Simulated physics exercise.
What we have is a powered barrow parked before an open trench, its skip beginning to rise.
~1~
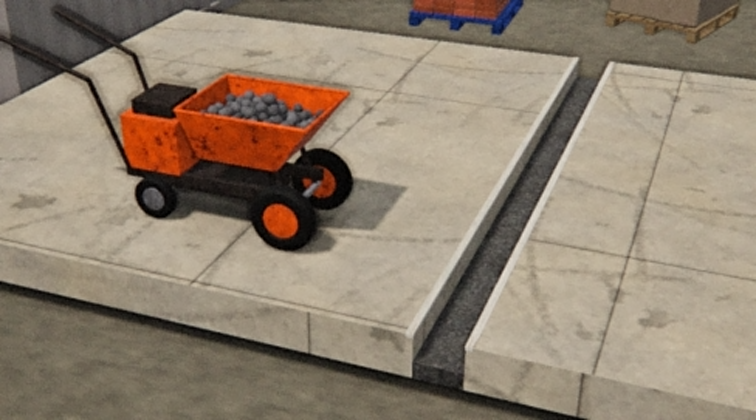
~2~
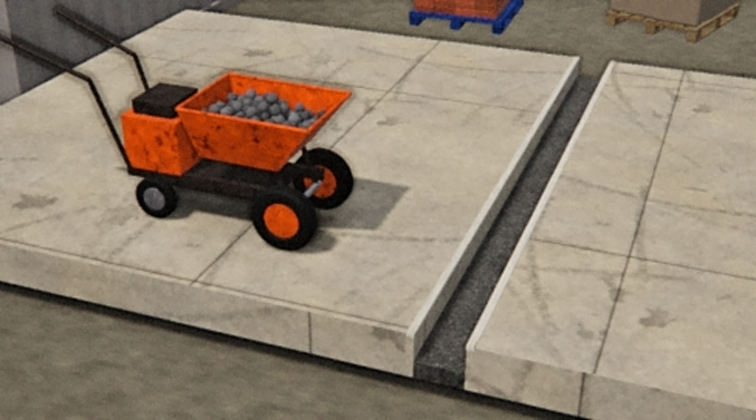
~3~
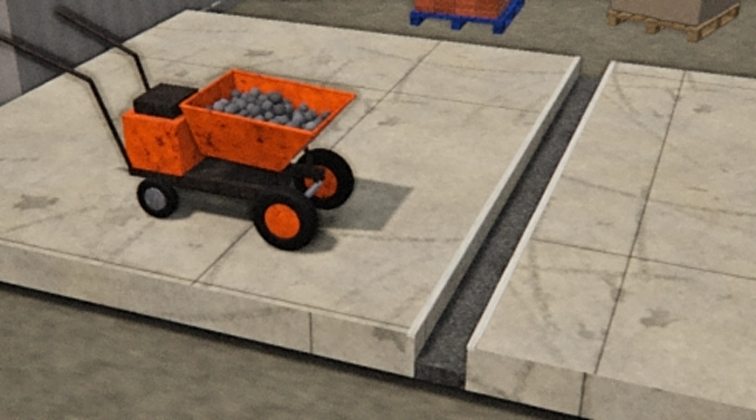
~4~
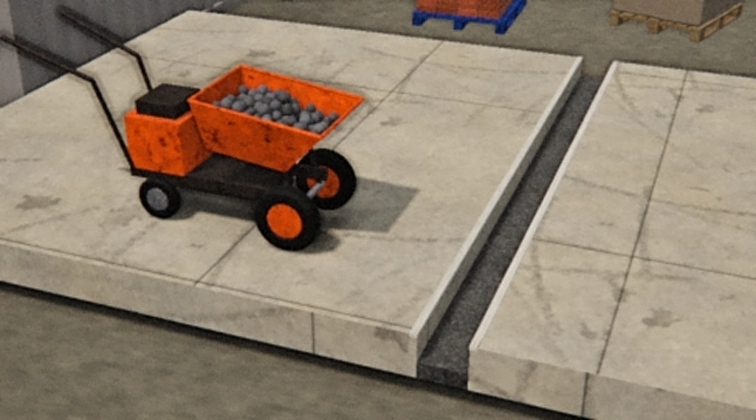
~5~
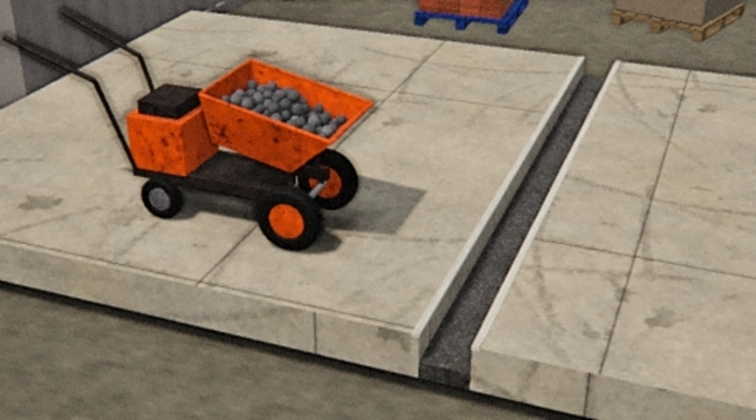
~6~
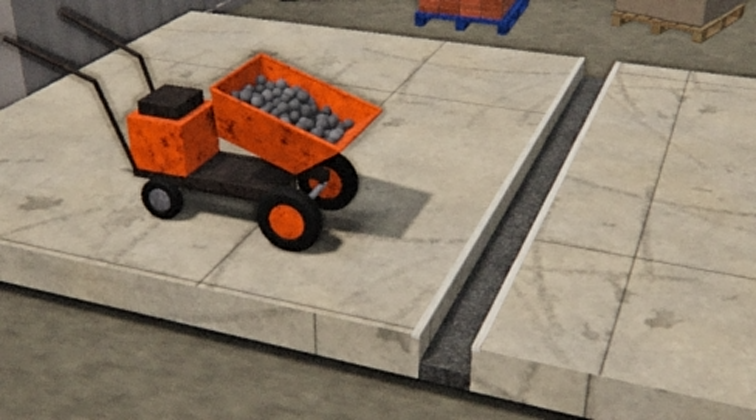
The clip opens on an orange powered barrow loaded with round grey cobbles, parked on pale concrete slabs left of a narrow, dark trench. The skip sits level at first, then its back rises gradually and its front lip tilts down toward the right, while the wheels stay in place.
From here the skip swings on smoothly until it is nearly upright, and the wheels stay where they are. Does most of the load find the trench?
The trench ends with under half of it.
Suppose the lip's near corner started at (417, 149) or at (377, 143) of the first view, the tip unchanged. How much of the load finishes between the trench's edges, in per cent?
First some 0, then 80 per cent.
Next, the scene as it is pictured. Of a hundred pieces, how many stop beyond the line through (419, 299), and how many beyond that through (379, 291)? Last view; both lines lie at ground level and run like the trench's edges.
In turn 50 and 80 in a hundred.
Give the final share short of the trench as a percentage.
About 55 per cent.
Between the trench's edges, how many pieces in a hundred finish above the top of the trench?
Near 0 %.
Soon, skip tipped steeply; all in the skip.
A while on, skip tipped right over; about two thirds in the skip; about a quarter short of the trench; a stray few falling.
Towards the end, skip tipped right over; a small part in the skip; about half short of the trench; about a third in or heaped over the trench; a stray few beyond it.
Finally, skip tipped right over; a small part in the skip; about half short of the trench; about a third in or heaped over the trench; a stray few beyond it.
